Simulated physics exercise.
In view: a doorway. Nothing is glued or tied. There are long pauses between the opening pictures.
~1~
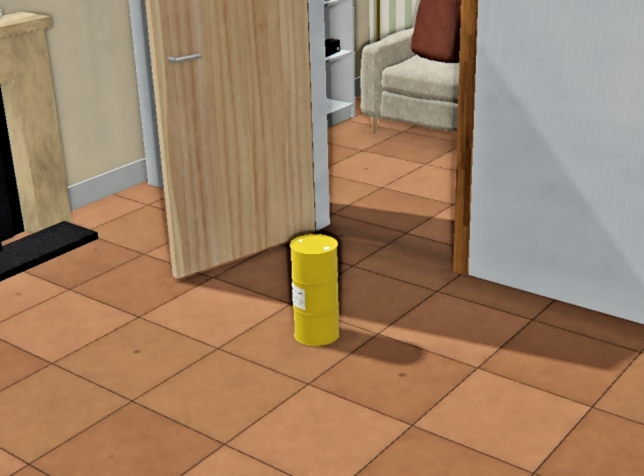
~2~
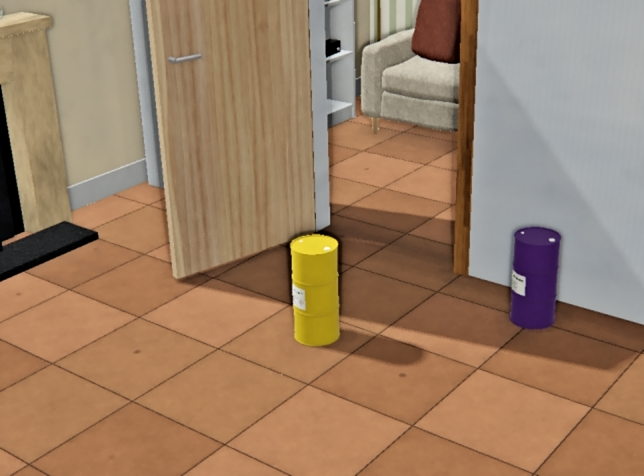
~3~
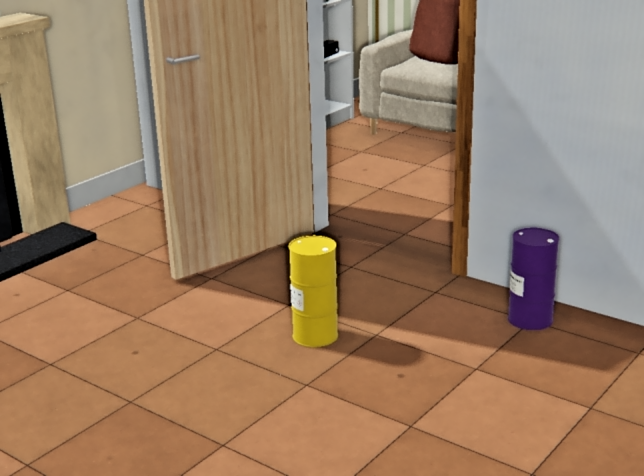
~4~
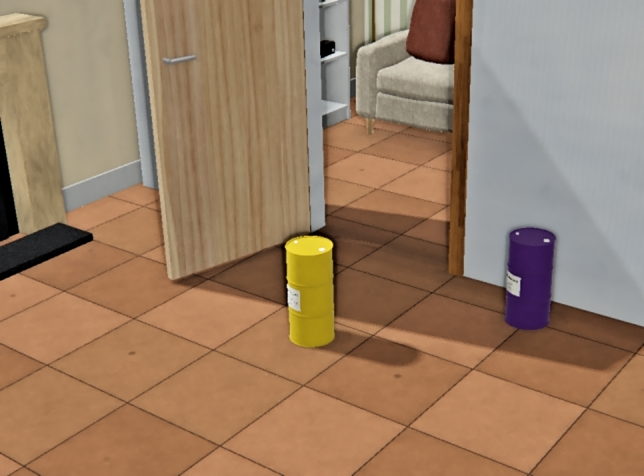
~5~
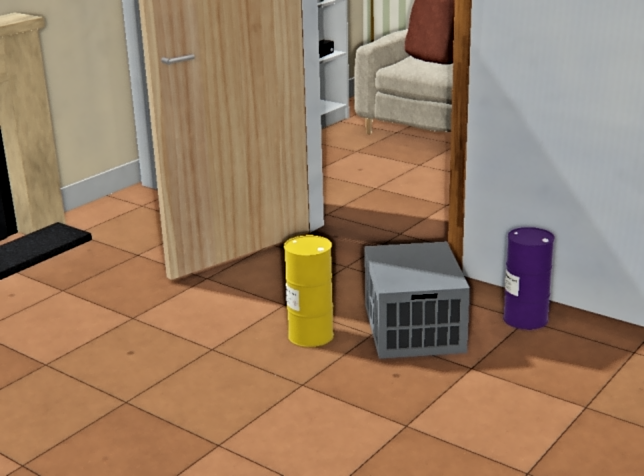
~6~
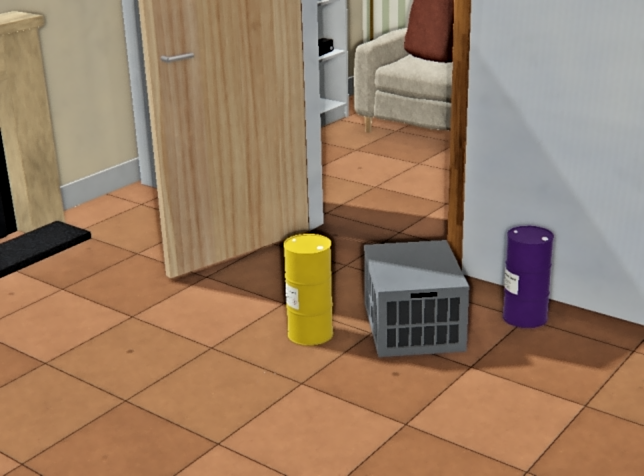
Wide open door standing still beside a yellow canister on a tiled floor, a purple canister appearing, then a grey chest between them.
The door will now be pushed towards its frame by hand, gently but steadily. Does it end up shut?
Outcome: The door reaches the frame.
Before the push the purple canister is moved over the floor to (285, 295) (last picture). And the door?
Then it jams.
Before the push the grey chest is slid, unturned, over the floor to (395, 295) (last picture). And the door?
Then it stops short.
Then, 0.70 s after the last picture, open by 81°.
Then, 1.20 s after the last picture, open by 47°.
Then, 1.60 s after the last picture, open by 16°.
At rest, open by 0°; all 3 in place. Seen from the same camera at the end, grey chest near (414, 297).
